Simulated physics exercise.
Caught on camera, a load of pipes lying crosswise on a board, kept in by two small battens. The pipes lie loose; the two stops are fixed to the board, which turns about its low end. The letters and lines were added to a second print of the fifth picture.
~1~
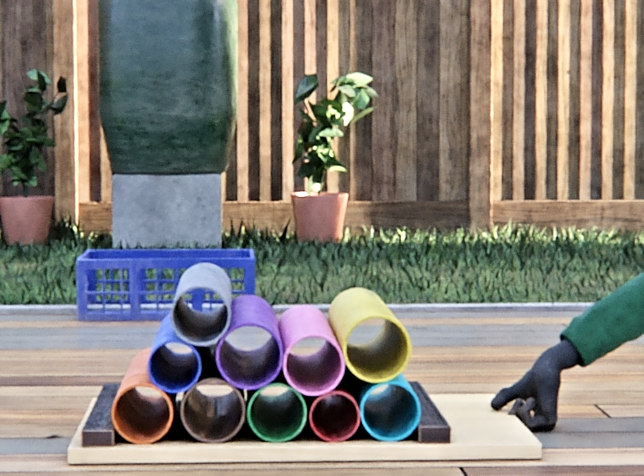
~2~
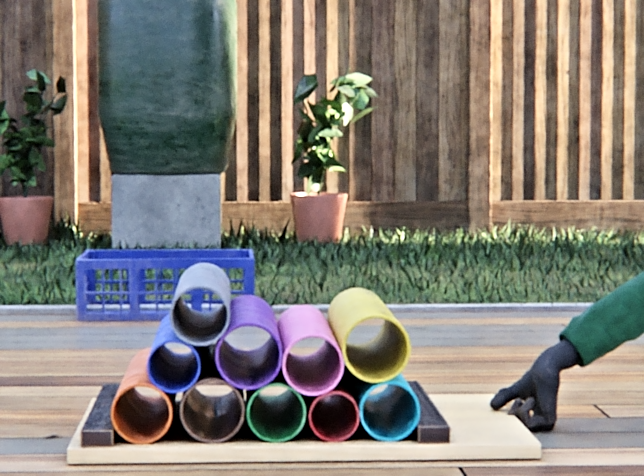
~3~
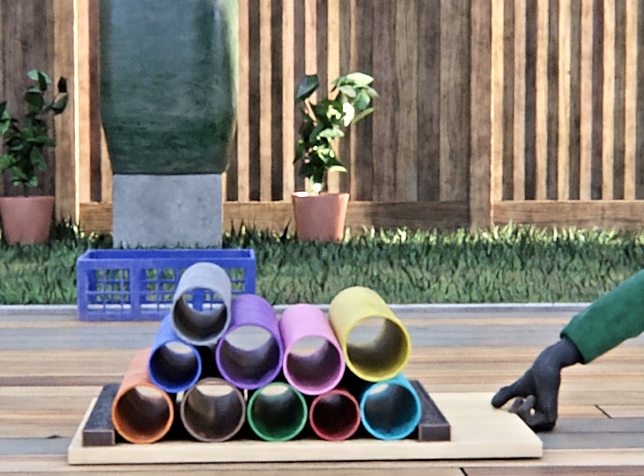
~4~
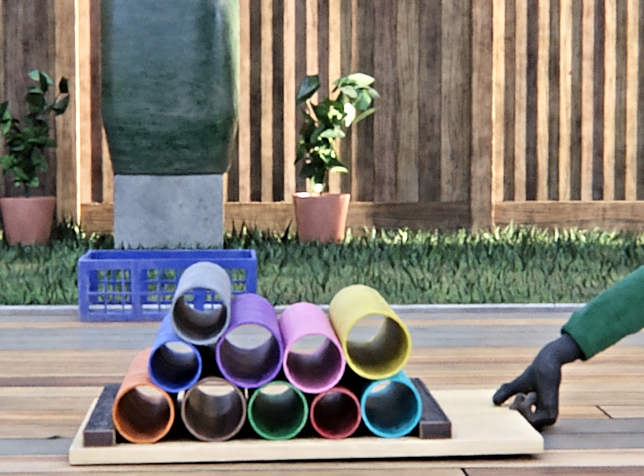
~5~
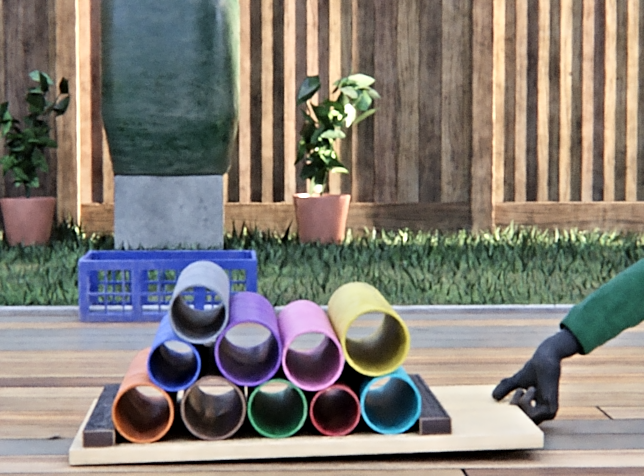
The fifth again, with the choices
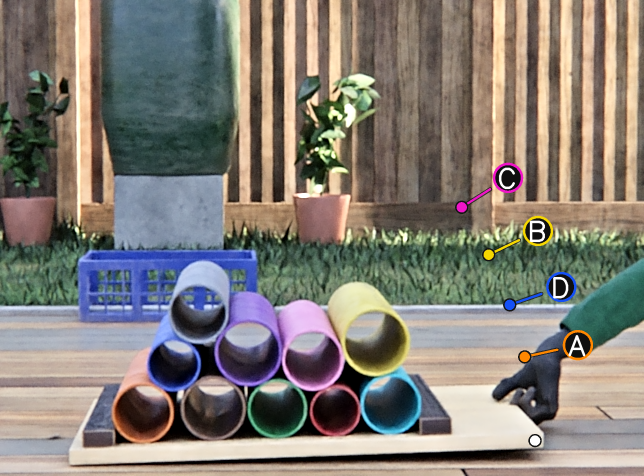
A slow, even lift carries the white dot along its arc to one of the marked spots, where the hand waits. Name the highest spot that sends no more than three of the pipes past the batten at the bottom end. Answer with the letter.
No higher than D.
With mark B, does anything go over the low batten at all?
Yes.
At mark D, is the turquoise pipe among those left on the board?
The turquoise pipe: Yes.
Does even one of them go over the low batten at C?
Yes, at C.
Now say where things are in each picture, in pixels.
The first frame shows board (300, 418); orange pipe (142, 413); brown pipe (213, 411).
The second frame shows brown pipe (212, 411); green pipe (276, 413).
The third frame shows board (301, 417); turquoise pipe (391, 410); yellow pipe (377, 347); purple pipe (250, 356).
The fourth frame shows board (302, 415); orange pipe (143, 413); brown pipe (214, 410).
The fifth frame shows board (302, 413); orange pipe (143, 413); brown pipe (213, 408).
On the marked copy, A at (525, 357); B at (489, 254); C at (462, 207); D at (510, 305); the white dot at (535, 440).
Following D. Soon after the start, board at 14°.
Later, board at 19°.
In the end, board at 19°, none over the low batten.
As for the rest, A none over the low batten; B five over the low batten; C five over the low batten.
